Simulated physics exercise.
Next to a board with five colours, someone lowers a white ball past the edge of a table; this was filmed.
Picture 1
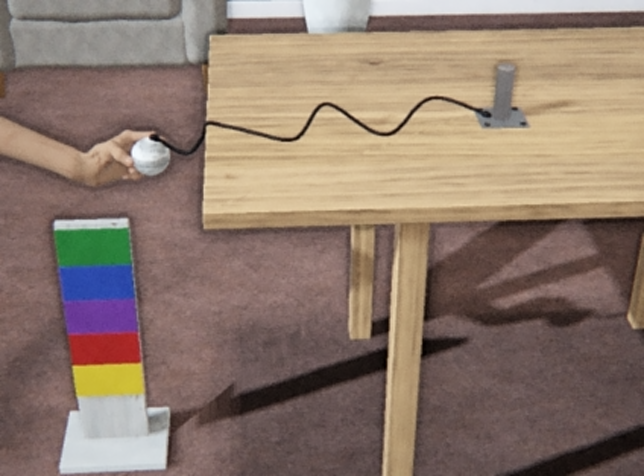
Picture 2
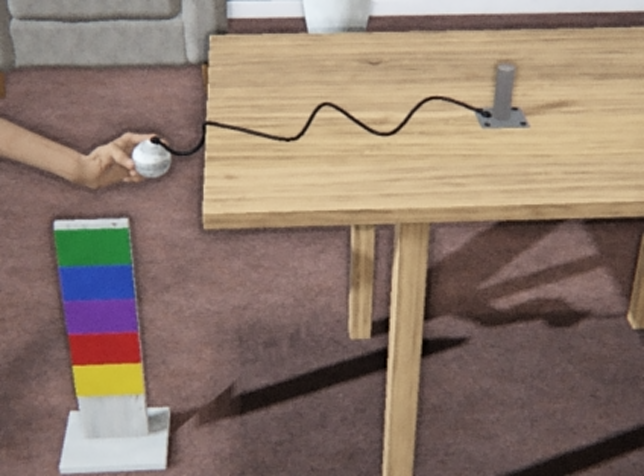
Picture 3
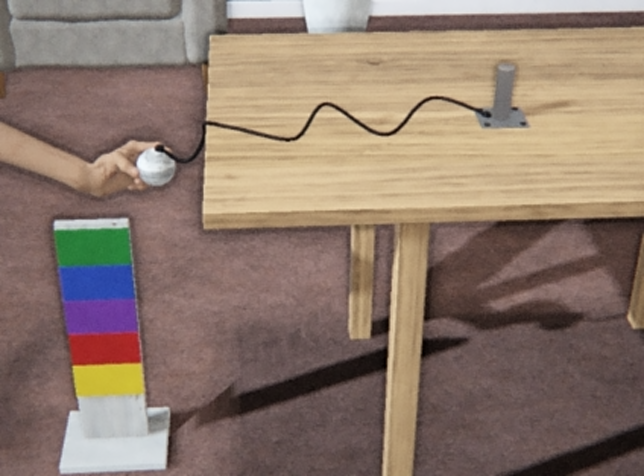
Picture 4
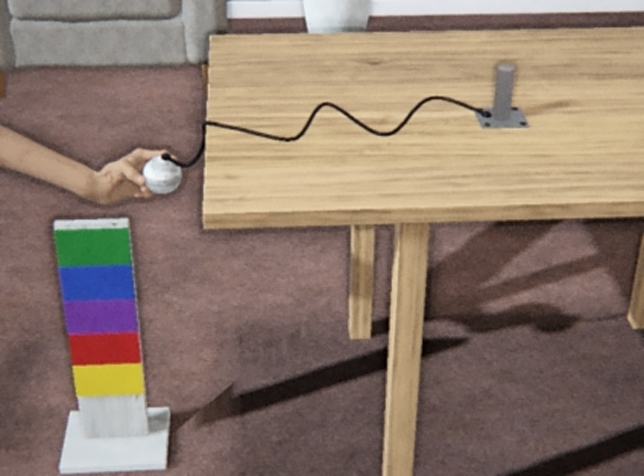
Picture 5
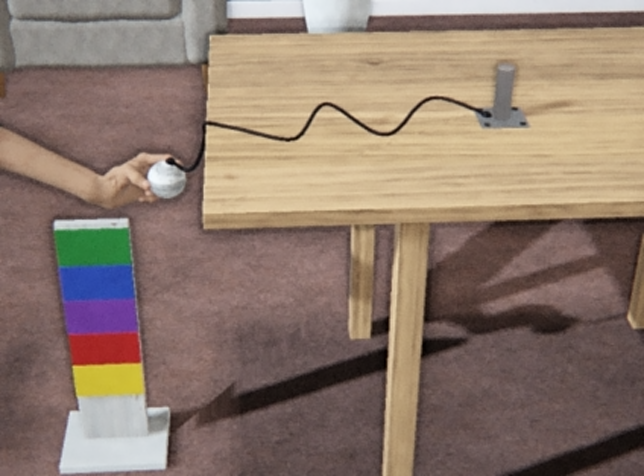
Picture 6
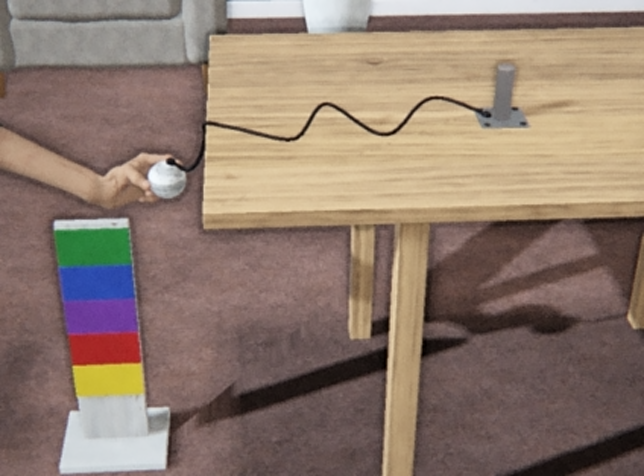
Hand holding a white ball on a black cord lowers it slightly rightward beside a wooden table, above a colour-striped stand.
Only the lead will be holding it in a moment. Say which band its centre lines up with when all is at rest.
It lines up with red.
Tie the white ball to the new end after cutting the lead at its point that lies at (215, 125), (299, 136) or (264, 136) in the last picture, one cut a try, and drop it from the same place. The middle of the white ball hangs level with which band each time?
Try 1 - blue; try 2 - no band; try 3 - green.
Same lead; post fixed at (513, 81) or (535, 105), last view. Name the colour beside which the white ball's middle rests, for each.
Taking the two spots in turn: Purple, then purple.
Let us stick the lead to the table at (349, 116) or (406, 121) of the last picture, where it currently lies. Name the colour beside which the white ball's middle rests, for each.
Blue, then purple.
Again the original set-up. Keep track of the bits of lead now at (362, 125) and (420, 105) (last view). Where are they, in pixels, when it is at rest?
The first one ends up at (280, 121) and the second one at (395, 118).
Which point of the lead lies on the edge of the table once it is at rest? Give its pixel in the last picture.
Pixel (318, 108).
A little later, ball near (197, 339); level with red.
Next, ball near (232, 351); level with red.
When it is over, ball near (219, 351); level with red. At red.
